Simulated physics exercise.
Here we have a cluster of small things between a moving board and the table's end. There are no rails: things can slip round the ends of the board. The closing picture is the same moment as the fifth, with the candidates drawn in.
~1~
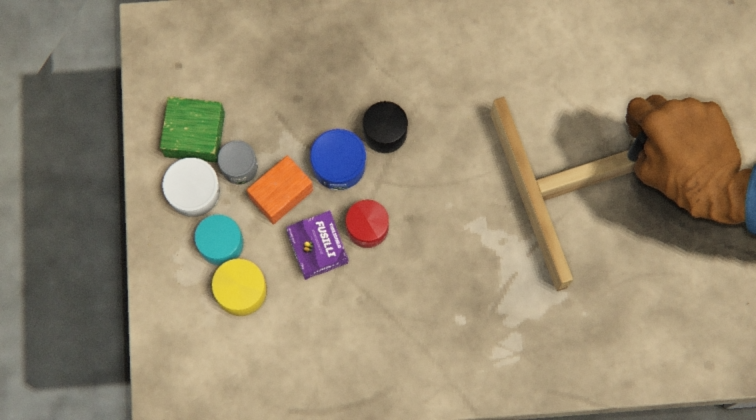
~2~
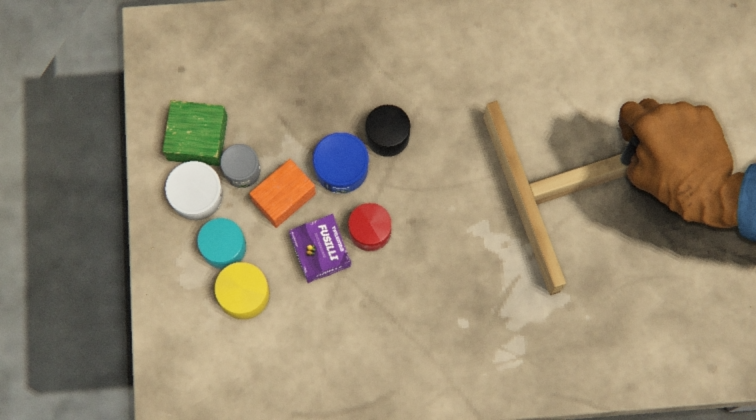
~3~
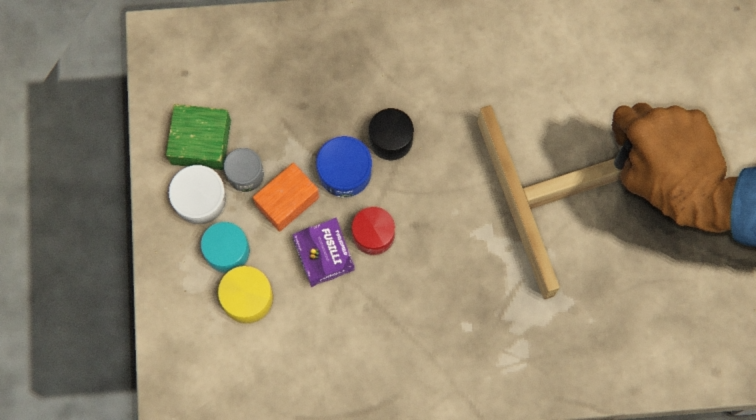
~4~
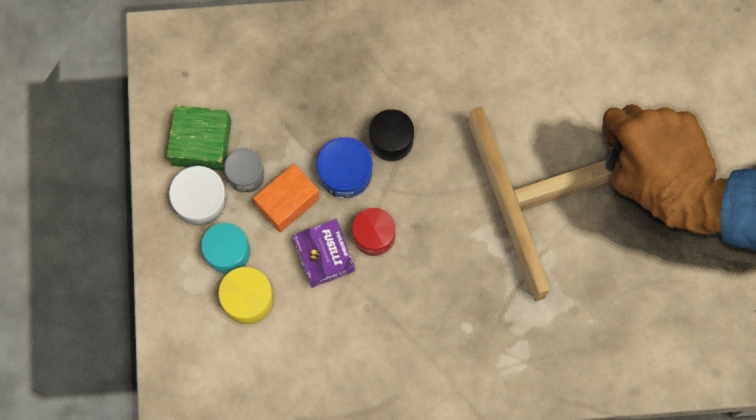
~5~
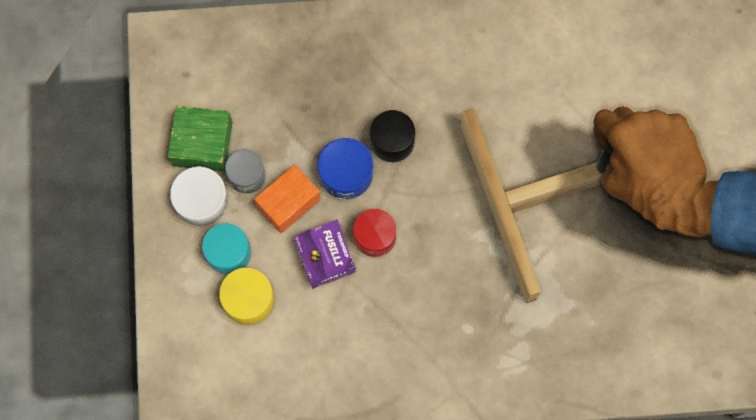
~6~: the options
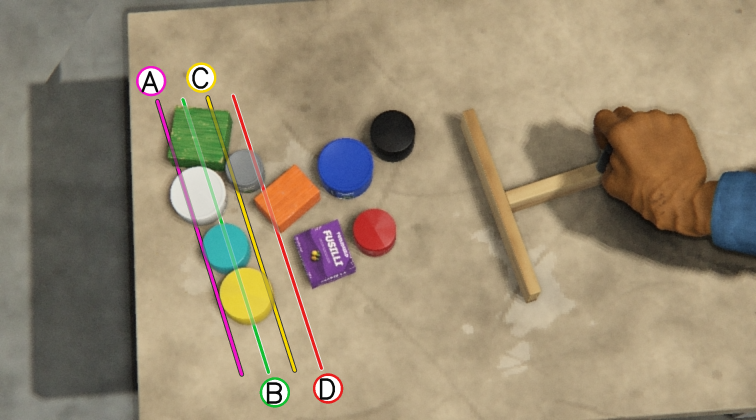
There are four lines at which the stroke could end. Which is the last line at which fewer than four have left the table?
It should halt at A.
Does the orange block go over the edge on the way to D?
No.
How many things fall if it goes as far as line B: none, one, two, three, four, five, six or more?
By then, one.
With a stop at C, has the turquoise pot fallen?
No.
On the marked copy, A at (198, 234); B at (224, 233); C at (250, 231); D at (276, 229).
With A. Early on, board (392, 208); orange block (270, 213); black tin (338, 145).
Further on, board (283, 215); white tub (166, 212); turquoise pot (177, 288).
At the end, board (199, 222); white tub over the edge; grey tub over the edge; two fallen.
As for the rest, B is within the limit but short; C is within the limit but short; D is within the limit but short.
